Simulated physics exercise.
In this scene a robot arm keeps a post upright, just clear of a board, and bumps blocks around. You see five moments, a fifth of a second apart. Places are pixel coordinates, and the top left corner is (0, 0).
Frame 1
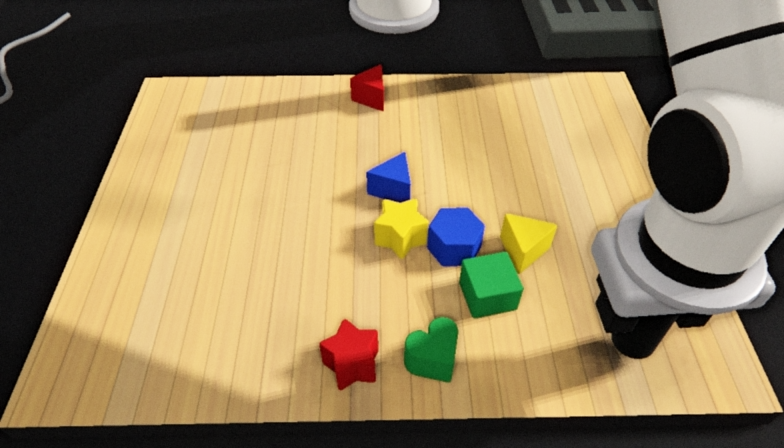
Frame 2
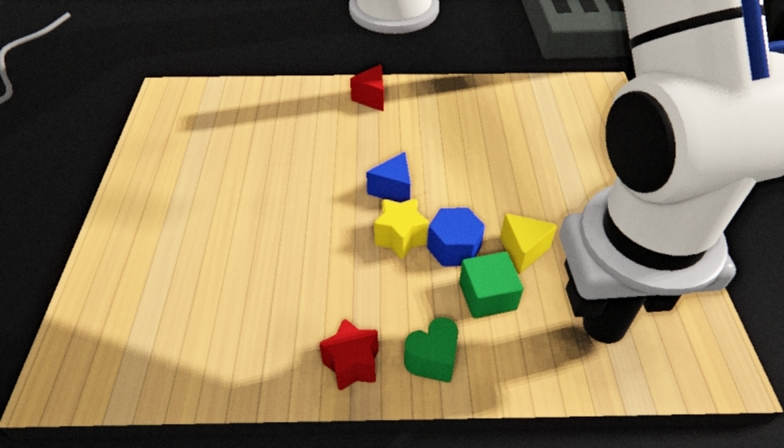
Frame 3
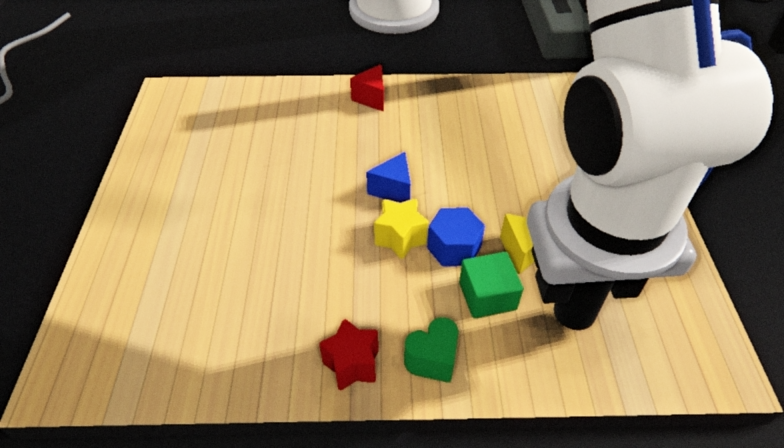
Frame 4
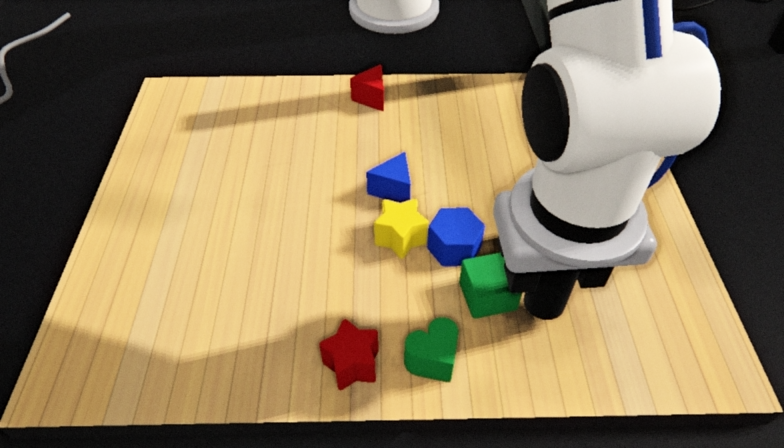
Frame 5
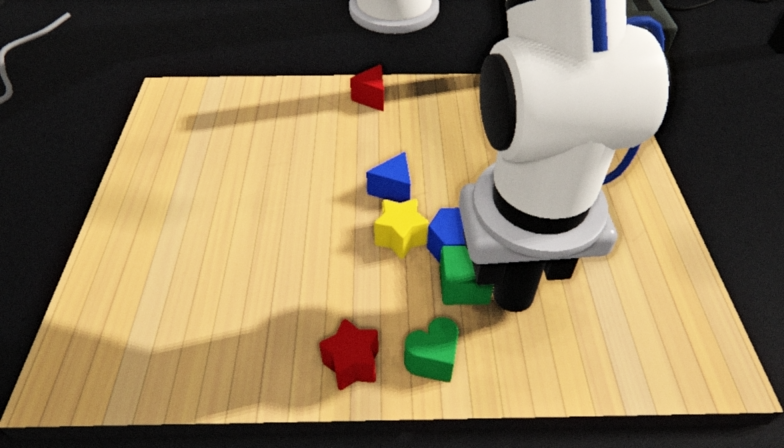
The footage shows a white robotic arm moving left just above a wooden board scattered with coloured blocks, passing in front of the yellow triangle, then pushing the green square block a short way left beside the blue hexagon.
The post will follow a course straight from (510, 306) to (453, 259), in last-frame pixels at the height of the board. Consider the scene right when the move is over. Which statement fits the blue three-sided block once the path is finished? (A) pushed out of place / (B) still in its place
Answer: B.
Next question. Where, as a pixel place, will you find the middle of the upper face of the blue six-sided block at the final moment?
The spot you're after is about (442, 204) in the image.
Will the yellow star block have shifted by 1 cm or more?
Answer: Yes.
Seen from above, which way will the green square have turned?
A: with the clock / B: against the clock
B - against the clock.
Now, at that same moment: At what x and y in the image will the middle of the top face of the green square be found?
Top centre: (417, 253).
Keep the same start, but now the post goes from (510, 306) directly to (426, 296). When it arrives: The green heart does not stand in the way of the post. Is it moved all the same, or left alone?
It will be resting on its spot.
On the path given first. Halfway along, post (483, 271); blue six-sided block (455, 223); green square (440, 260).
At the end, post (454, 249); blue three-sided block not moved; yellow star block (393, 207), turned 50° anticlockwise; blue six-sided block (442, 204), turned 30° clockwise; green square (417, 253), turned 30° anticlockwise.
